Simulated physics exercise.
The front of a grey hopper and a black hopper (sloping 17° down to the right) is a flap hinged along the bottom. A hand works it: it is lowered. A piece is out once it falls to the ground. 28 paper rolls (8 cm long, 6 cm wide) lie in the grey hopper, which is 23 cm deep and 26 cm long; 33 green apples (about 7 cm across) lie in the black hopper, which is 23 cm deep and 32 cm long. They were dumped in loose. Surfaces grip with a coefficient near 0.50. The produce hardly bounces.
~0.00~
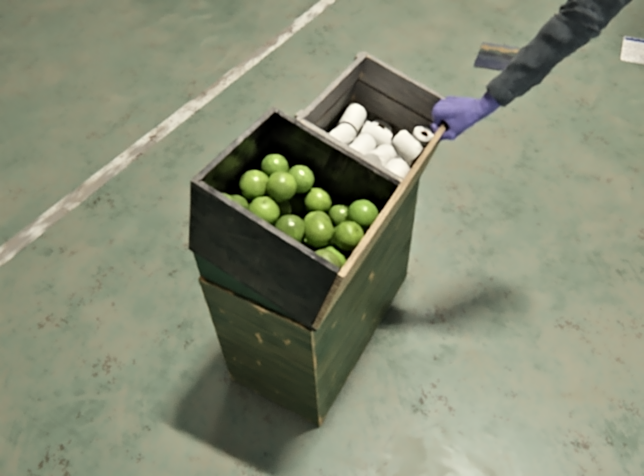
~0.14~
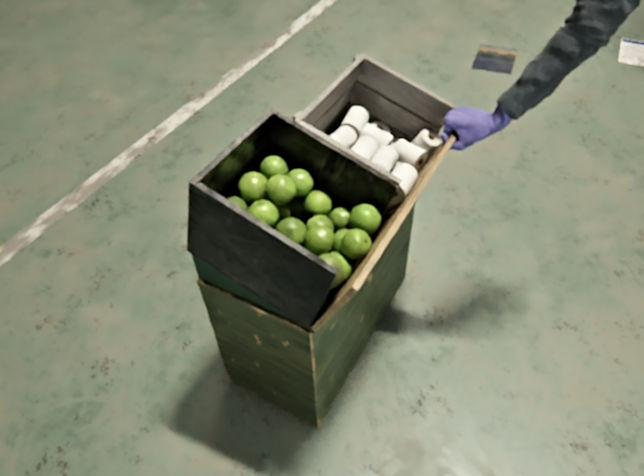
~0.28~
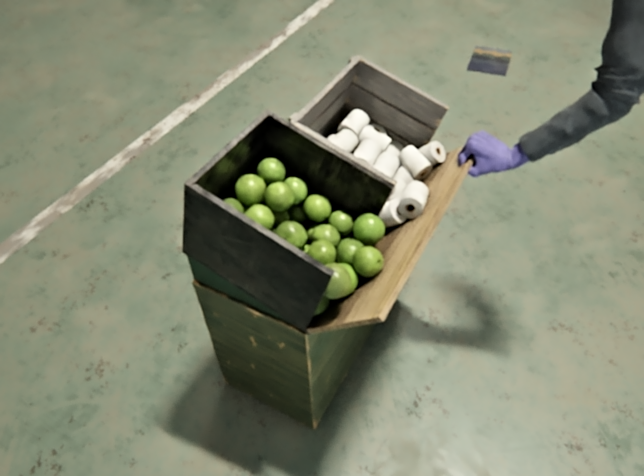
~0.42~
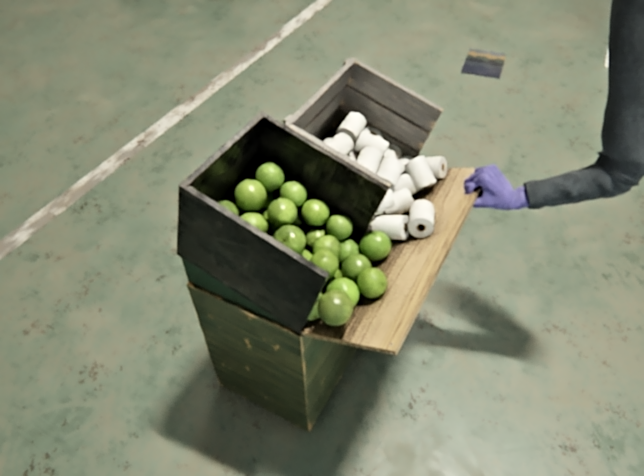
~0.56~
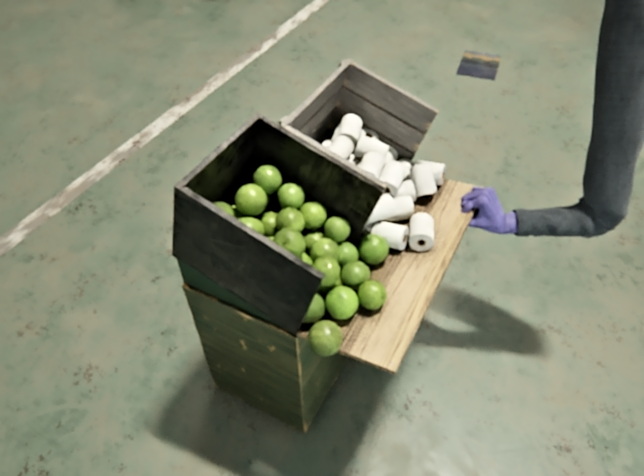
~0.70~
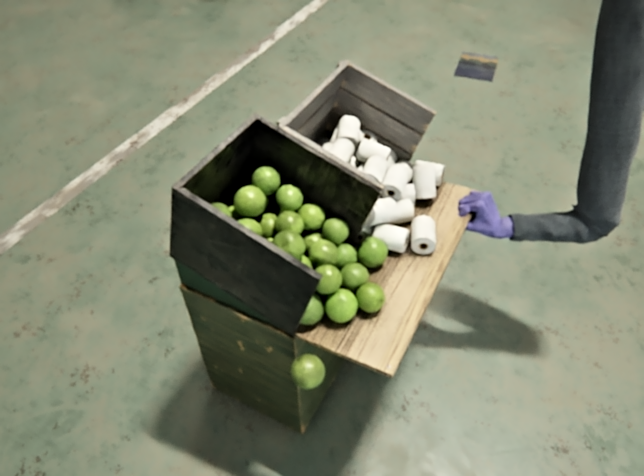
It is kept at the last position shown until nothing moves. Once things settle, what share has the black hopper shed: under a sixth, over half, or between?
It sheds fewer than one in six of them.
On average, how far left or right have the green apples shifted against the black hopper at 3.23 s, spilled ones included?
About 4 cm to the right.
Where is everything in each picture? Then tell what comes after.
In the first frame (places track the rim corner closest to us here), black hopper (339, 271); grey hopper (403, 180); flap down by 0°; none in free fall.
Black hopper (338, 273); flap down by 9°, in the second frame.
Black hopper (334, 274); flap down by 29°, in the third frame.
Black hopper (328, 276); flap down by 51°, in the fourth frame.
Black hopper (324, 277); flap down by 67°, in the fifth frame.
Black hopper (322, 278); grey hopper (385, 187); flap down by 69°; none in free fall, in the sixth frame.
After 1.11 s, the grey hopper has all 28 and the black hopper is down by 1 of 33.
After 1.61 s, the grey hopper has all 28 and the black hopper is down by 1 of 33.
After 2.32 s, the grey hopper is down by 1 of 28 and the black hopper is down by 1 of 33.
Final count (at 3.23 s), the grey hopper is down by 1 of 28 and the black hopper is down by 1 of 33. Asked share, 1 of 33, 3 per cent.
